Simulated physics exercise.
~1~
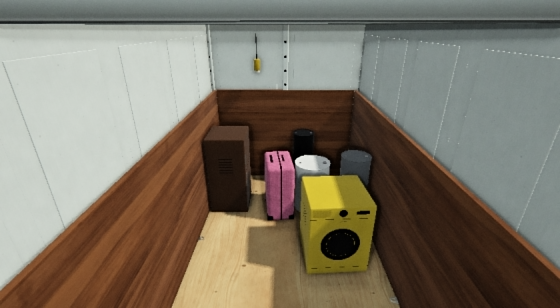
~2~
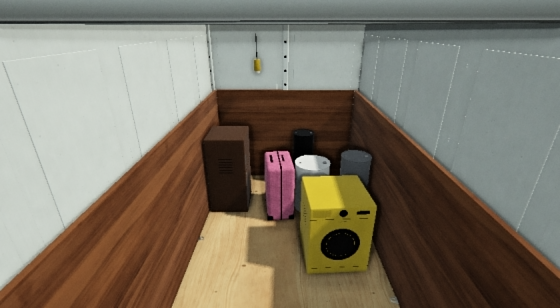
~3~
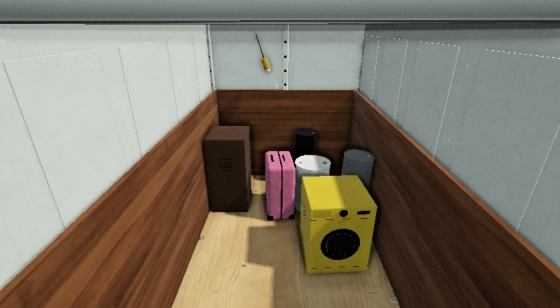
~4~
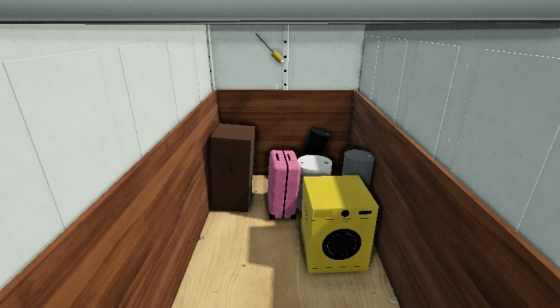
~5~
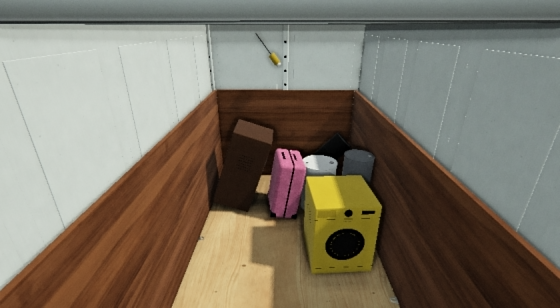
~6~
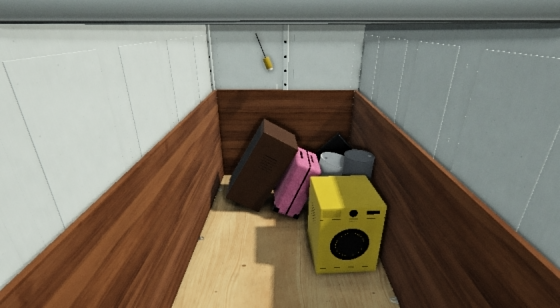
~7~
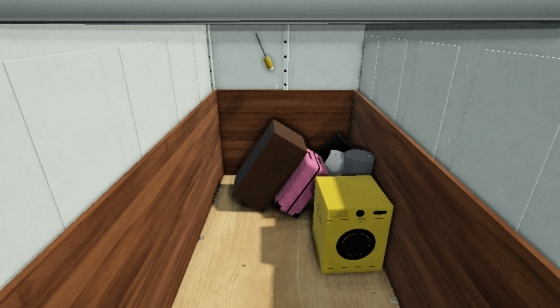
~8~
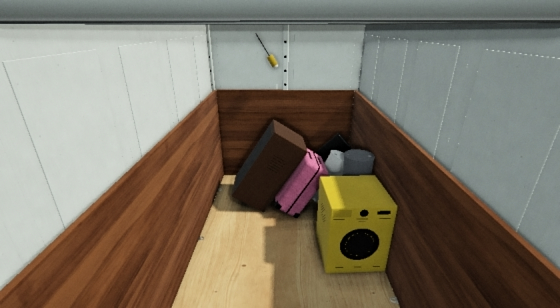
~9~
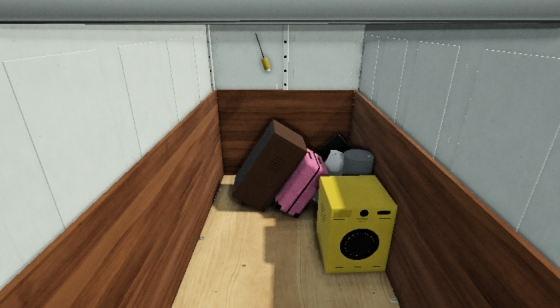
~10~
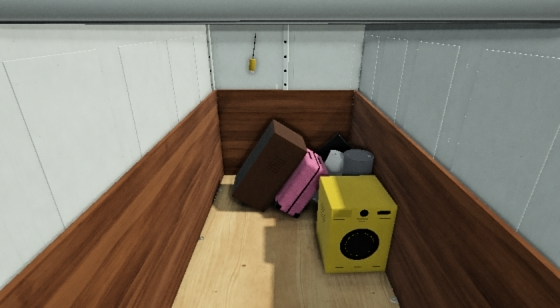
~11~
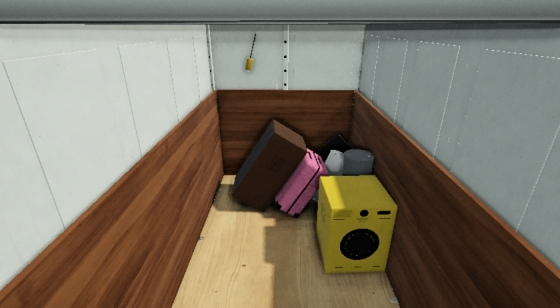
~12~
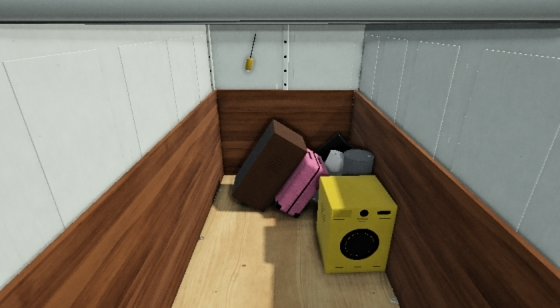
The brown box tips right against the pink suitcase as the yellow washing machine slides right.
